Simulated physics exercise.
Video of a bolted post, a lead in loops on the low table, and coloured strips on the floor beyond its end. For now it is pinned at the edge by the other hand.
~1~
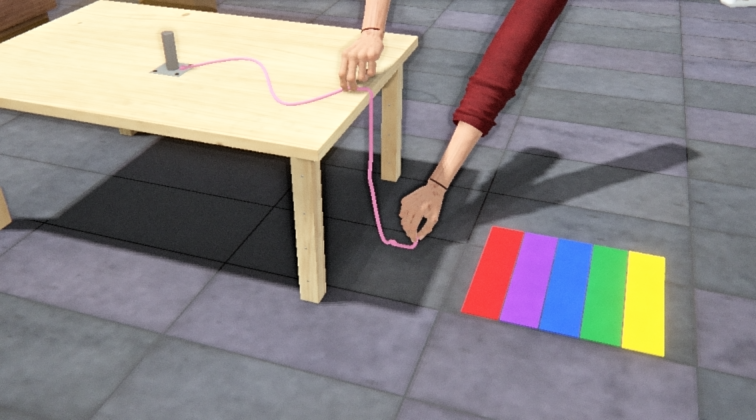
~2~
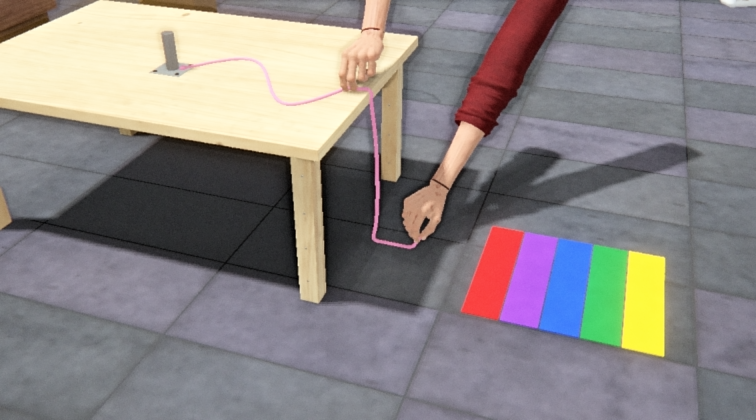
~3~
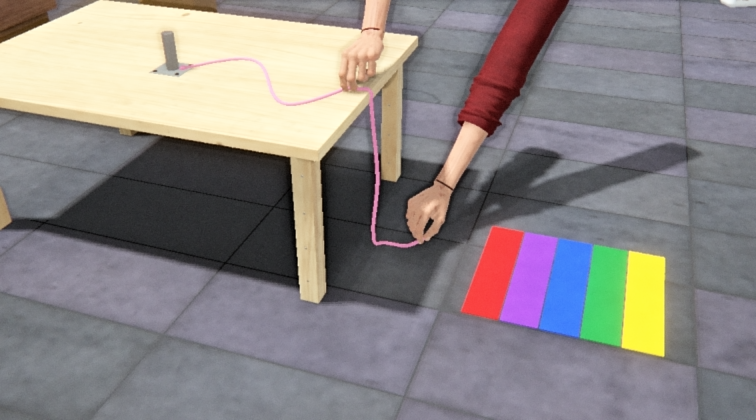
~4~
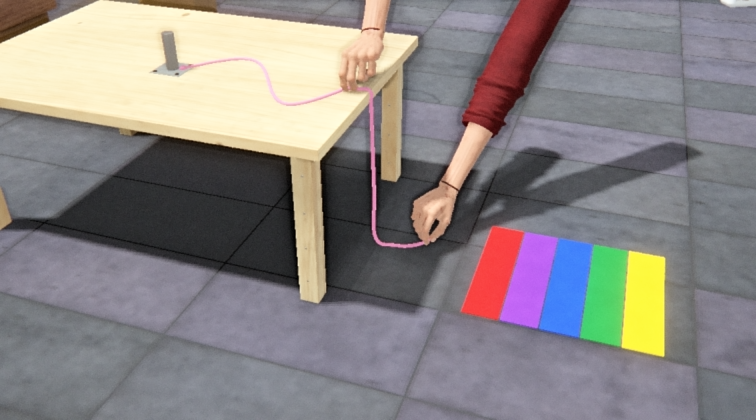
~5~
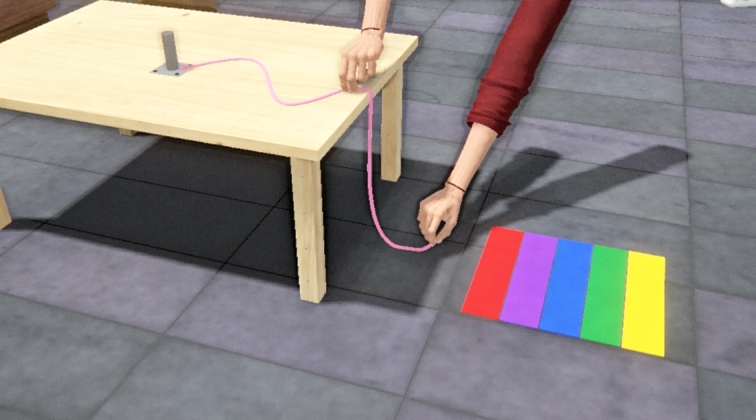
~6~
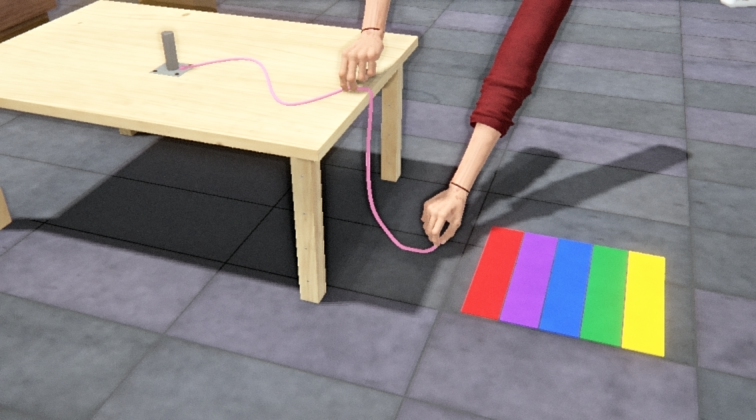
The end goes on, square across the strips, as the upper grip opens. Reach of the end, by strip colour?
Yellow.
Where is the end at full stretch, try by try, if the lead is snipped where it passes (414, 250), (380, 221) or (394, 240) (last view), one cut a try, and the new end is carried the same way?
Respectively (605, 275), (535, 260) and (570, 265).
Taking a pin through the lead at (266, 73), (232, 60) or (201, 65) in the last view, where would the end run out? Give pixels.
About (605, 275), (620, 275) and (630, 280).
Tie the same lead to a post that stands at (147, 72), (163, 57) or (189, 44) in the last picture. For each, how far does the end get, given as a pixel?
Estimated pixels per try: (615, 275); (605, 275); (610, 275).
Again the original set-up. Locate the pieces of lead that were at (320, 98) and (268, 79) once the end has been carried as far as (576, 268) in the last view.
About (373, 131) for the first point; the other lies about (302, 86).
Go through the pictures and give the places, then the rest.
End (417, 238); red (485, 298); purple (523, 306); blue (562, 314); green (602, 323); yellow (644, 332), in the first picture.
End (419, 238); lead through (215, 62) (266, 74) (287, 104) (362, 89) (377, 161) (375, 229), in the second picture.
End (424, 239), in the third picture.
End (429, 240); lead through (215, 62) (266, 74) (287, 104) (362, 89) (373, 161) (374, 229), in the fourth picture.
End (435, 241), in the fifth picture.
End (439, 242); lead through (215, 62) (266, 74) (287, 104) (362, 89) (368, 160) (383, 227), in the sixth picture.
Early on, end near (576, 268); over blue.
Midway, end near (617, 276); over green.
At the end of the slack, end near (643, 282); over yellow. The end stops over the yellow strip.
